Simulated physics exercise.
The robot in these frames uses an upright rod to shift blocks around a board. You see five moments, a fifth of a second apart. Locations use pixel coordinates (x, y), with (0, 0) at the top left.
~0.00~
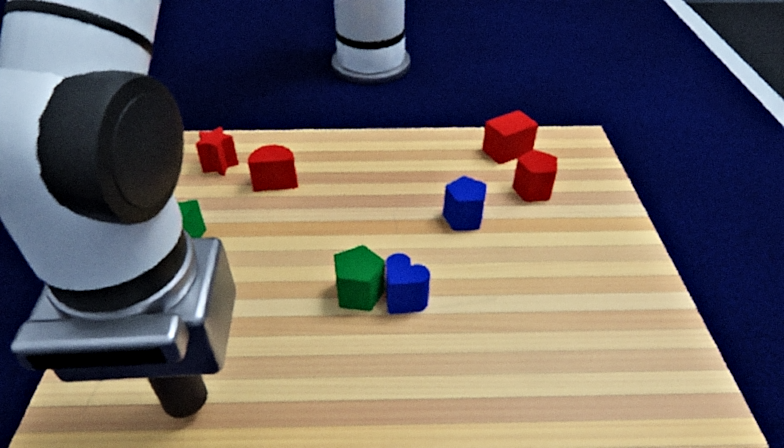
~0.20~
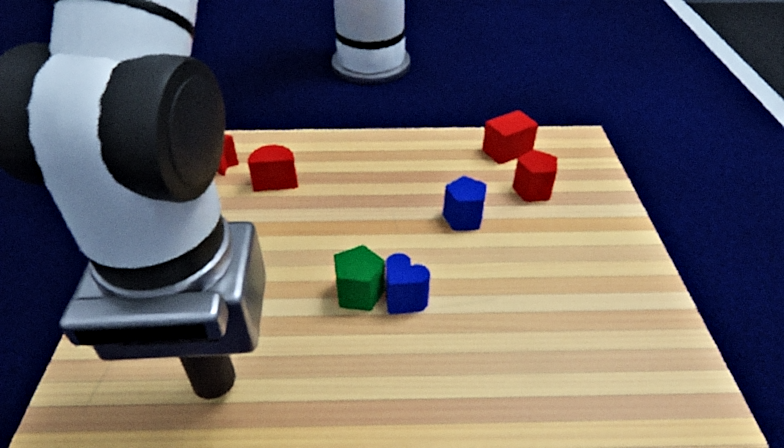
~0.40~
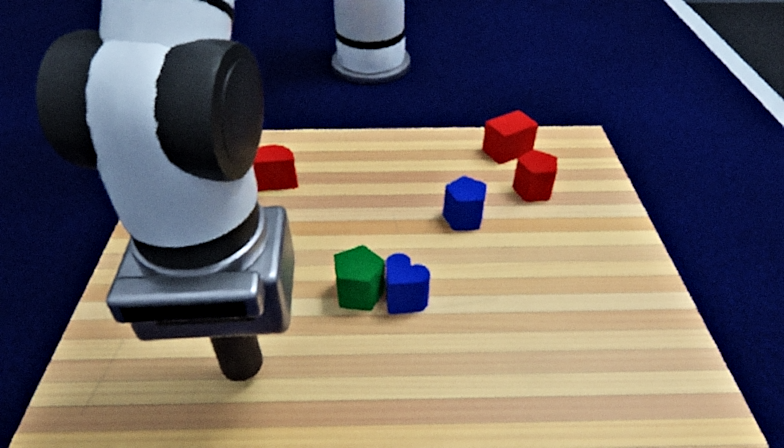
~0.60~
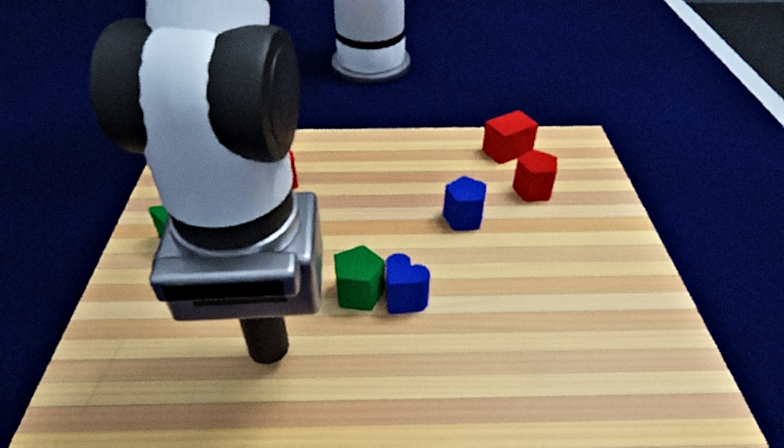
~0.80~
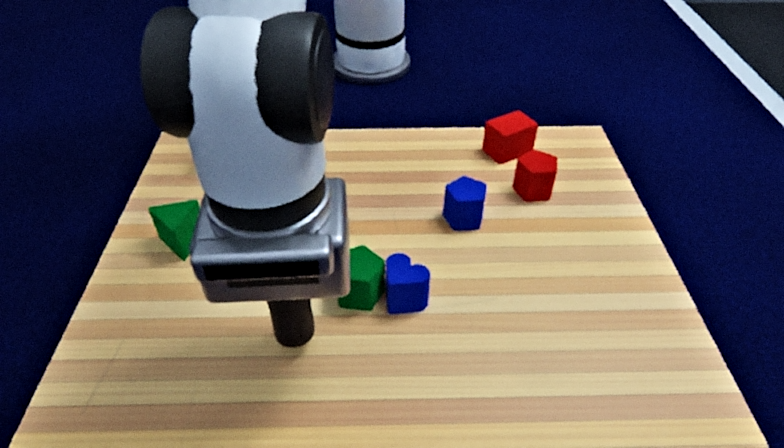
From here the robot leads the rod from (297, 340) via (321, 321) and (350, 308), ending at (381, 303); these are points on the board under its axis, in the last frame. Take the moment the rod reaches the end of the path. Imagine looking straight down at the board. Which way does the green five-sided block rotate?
Overhead view: Anti-clockwise.
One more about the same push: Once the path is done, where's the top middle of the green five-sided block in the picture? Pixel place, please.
The centre of its top face lies at (386, 242).
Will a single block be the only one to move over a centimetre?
My answer is no.
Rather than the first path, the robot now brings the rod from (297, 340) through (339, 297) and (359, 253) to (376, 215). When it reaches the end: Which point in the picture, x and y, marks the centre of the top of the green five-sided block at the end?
It is at (401, 221).
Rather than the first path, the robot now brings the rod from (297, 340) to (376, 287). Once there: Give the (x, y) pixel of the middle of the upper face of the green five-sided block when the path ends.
It sits at (392, 228).
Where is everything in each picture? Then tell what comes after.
In the first frame, lower end of the rod (185, 398), tops of blocks, green five-sided block (358, 263), blue heart-shaped block (405, 269).
In the second frame, rod (214, 381), blocks as before.
In the third frame, rod (242, 364), blocks as before.
In the fourth frame, rod (269, 347), blocks as before.
In the fifth frame, rod (295, 332), green five-sided block (358, 263), blue heart-shaped block (405, 269).
The first path, step by step. Halfway along, rod (335, 305); green five-sided block (365, 257).
At the end, rod (380, 294); green five-sided block (386, 242), turned 60° anticlockwise; blue heart-shaped block (423, 266), turned 30° clockwise.
